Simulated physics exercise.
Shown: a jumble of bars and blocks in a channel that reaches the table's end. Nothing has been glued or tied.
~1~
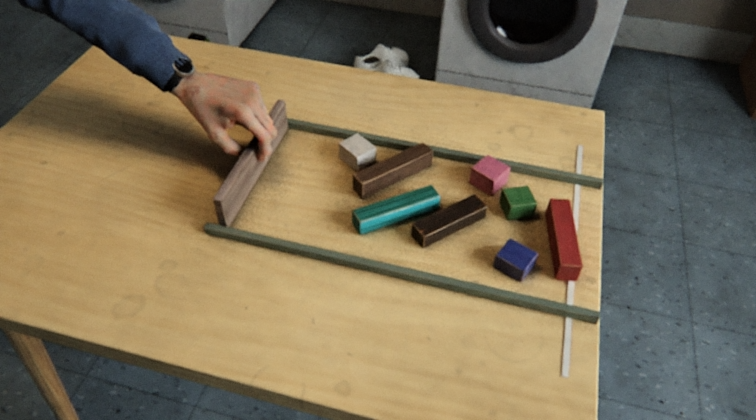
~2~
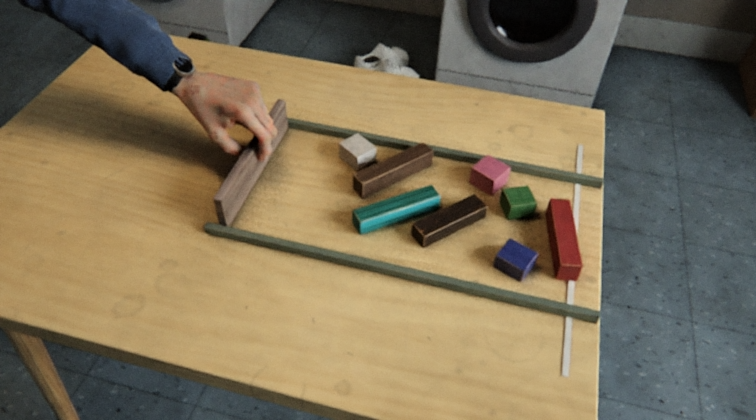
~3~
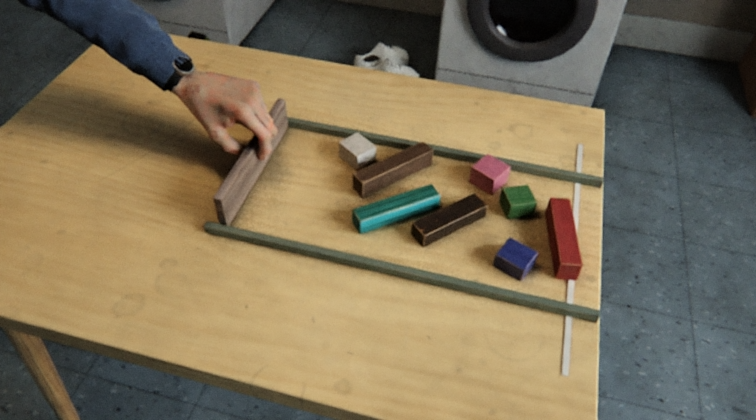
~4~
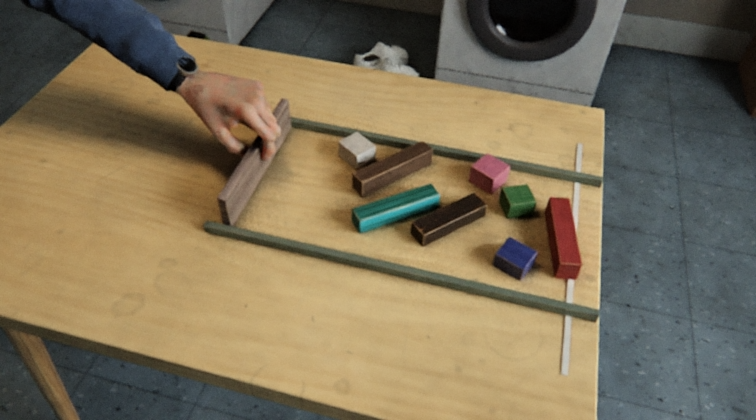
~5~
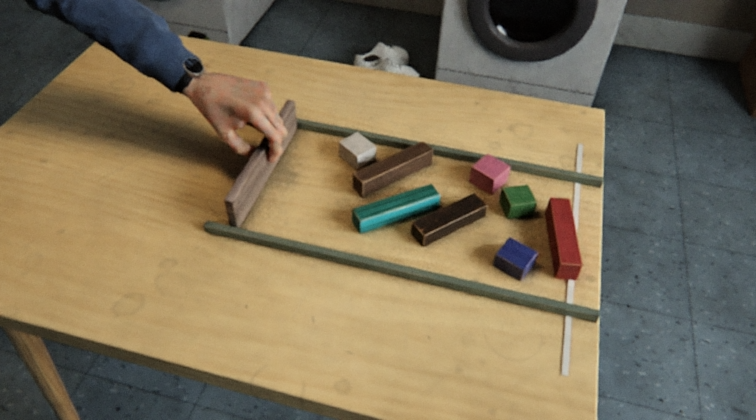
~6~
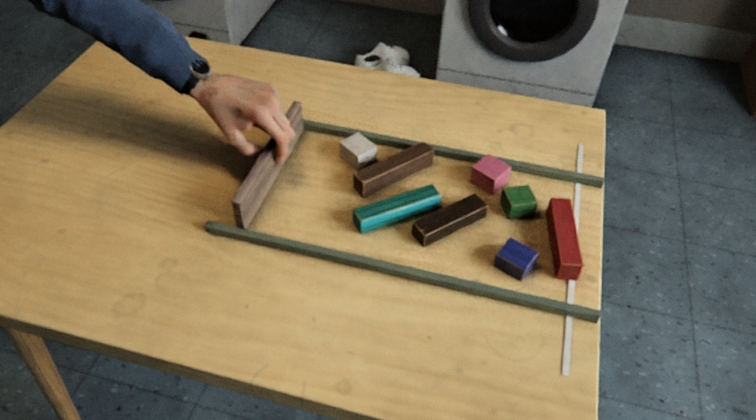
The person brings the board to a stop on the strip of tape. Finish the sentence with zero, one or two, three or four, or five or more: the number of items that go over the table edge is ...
The number of items that go over the table edge is five or more.
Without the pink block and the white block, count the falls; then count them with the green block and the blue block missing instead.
The answer is 4 and then 5.
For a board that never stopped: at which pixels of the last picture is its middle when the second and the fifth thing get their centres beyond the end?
At (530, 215) for the second, at (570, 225) for the fifth.
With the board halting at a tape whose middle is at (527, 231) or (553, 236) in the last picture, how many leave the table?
Ending up on the floor: First try 1, second try 4.
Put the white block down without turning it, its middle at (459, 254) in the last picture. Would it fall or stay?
In that case it goes down.
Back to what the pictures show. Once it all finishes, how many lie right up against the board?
All in all, 1.
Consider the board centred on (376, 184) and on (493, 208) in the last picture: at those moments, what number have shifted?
The count reaches 3 first and 8 second.
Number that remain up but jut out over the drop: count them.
I make it 1.
Early on, none off yet; red bar at rest near (564, 237); blue block at rest near (516, 259); green block at rest near (518, 202).
A while later, none off yet; red bar at rest near (564, 237); blue block at rest near (516, 259); green block travelled a little near (529, 209).
Further along, none off yet; red bar leaning well over near (623, 274); blue block travelled well along near (576, 287); green block travelled well along near (600, 230).
Finally, the number that fall off is five or more; lost, brown bar, turquoise stick, black bar, pink block, green block, blue block and red bar.
